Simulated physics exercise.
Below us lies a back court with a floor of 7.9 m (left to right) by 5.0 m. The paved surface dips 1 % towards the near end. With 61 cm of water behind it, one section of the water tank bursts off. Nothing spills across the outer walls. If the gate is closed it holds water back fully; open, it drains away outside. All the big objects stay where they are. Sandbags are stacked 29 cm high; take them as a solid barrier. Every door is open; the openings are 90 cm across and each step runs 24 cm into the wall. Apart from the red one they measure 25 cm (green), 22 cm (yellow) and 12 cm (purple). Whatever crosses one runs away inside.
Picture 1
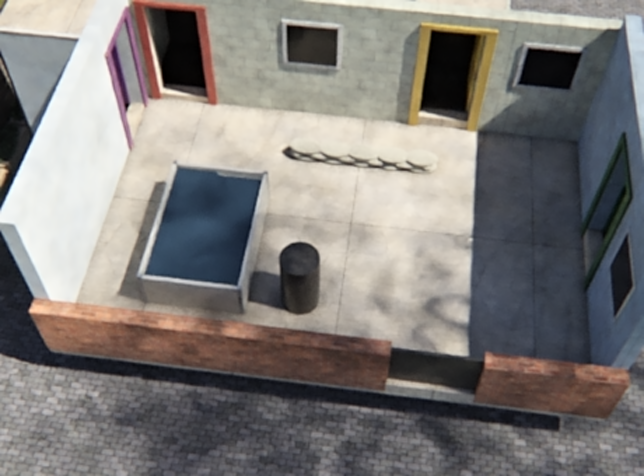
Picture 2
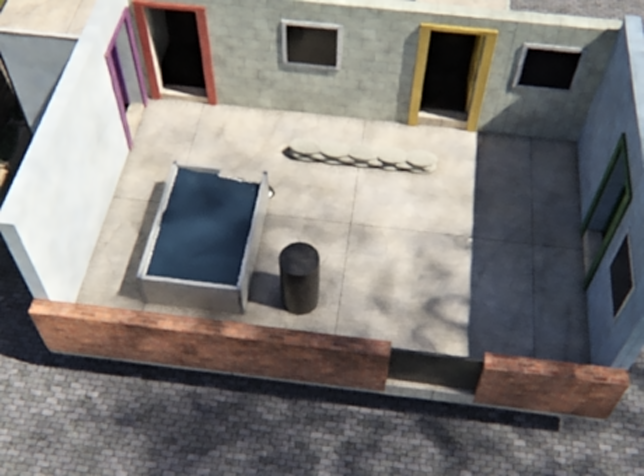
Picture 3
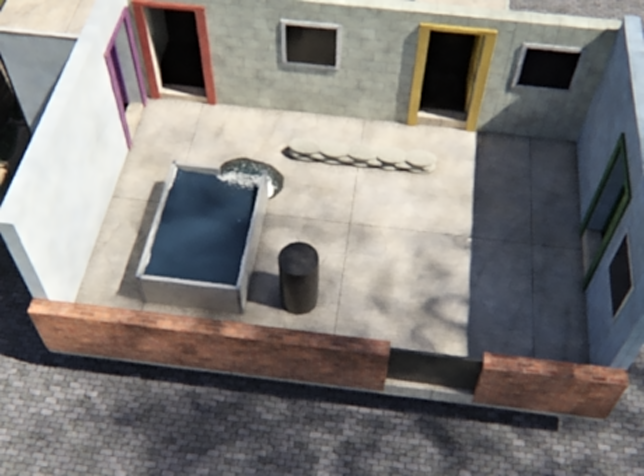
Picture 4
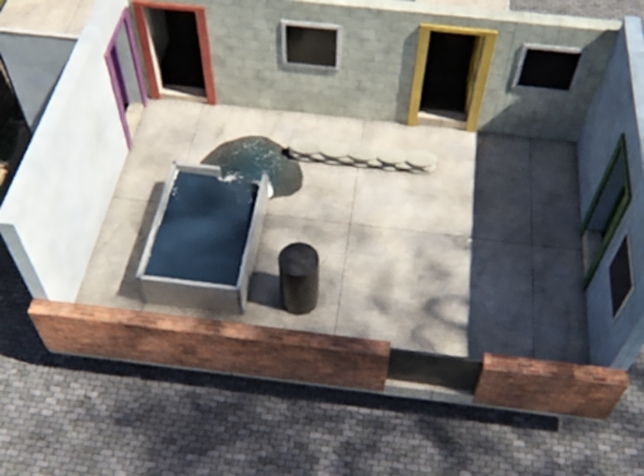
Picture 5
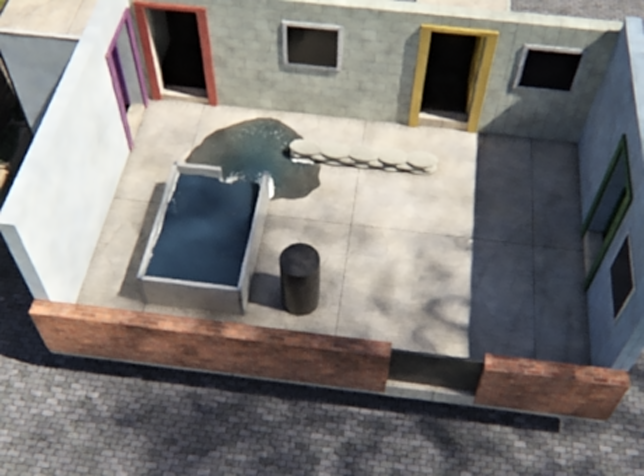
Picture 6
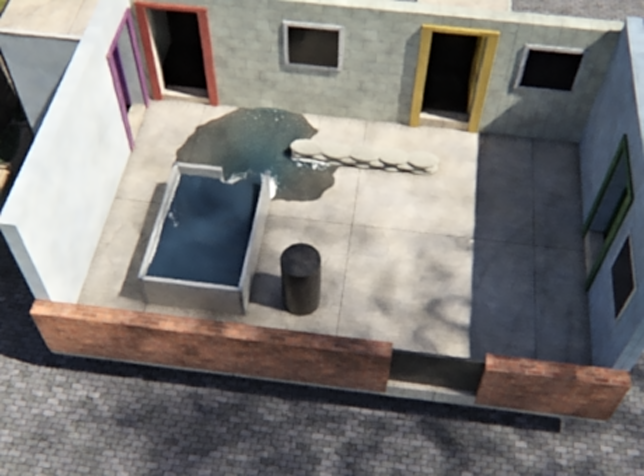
Water pours from the tank's broken far side and spreads across the pale courtyard floor.
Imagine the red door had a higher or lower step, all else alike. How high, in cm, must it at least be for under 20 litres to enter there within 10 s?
Some 10.5 cm above the ground.
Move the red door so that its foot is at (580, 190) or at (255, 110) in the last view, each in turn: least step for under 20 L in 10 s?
About 7.0 and 22 cm.
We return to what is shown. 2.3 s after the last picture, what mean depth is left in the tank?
Some 32 cm.
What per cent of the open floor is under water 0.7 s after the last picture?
About 15 per cent.
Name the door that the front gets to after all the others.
Last comes the green one.
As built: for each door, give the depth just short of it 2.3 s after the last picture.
Depths in cm: Green 0, yellow 3, red 13, purple 19.
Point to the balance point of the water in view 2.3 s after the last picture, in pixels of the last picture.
Near (248, 203).
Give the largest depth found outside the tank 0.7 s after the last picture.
Roughly 32 cm.
Then, 0.7 s after the last picture water covers 15 % of the floor, deepest (32 cm) near (293, 118); 10 cm at the red door, 0 litres in over its 14 cm step.
Then, 2.3 s after the last picture water covers 40 % of the floor, deepest (24 cm) near (158, 104); 13 cm at the red door, 1 litre in over its 14 cm step.
Then, 9.3 s after the last picture water covers 80 % of the floor, deepest (12 cm) near (125, 338); 7 cm at the red door, 5 litres in over its 14 cm step.
At the red door as built, the water peaked near 14 cm, 1.3 s after the last picture.
Run again over the same 10 s with other heights there, 29 litres in over 9.5 cm, 8 litres over 13 cm. The limit of 20 litres is kept from about 10.5 cm up.
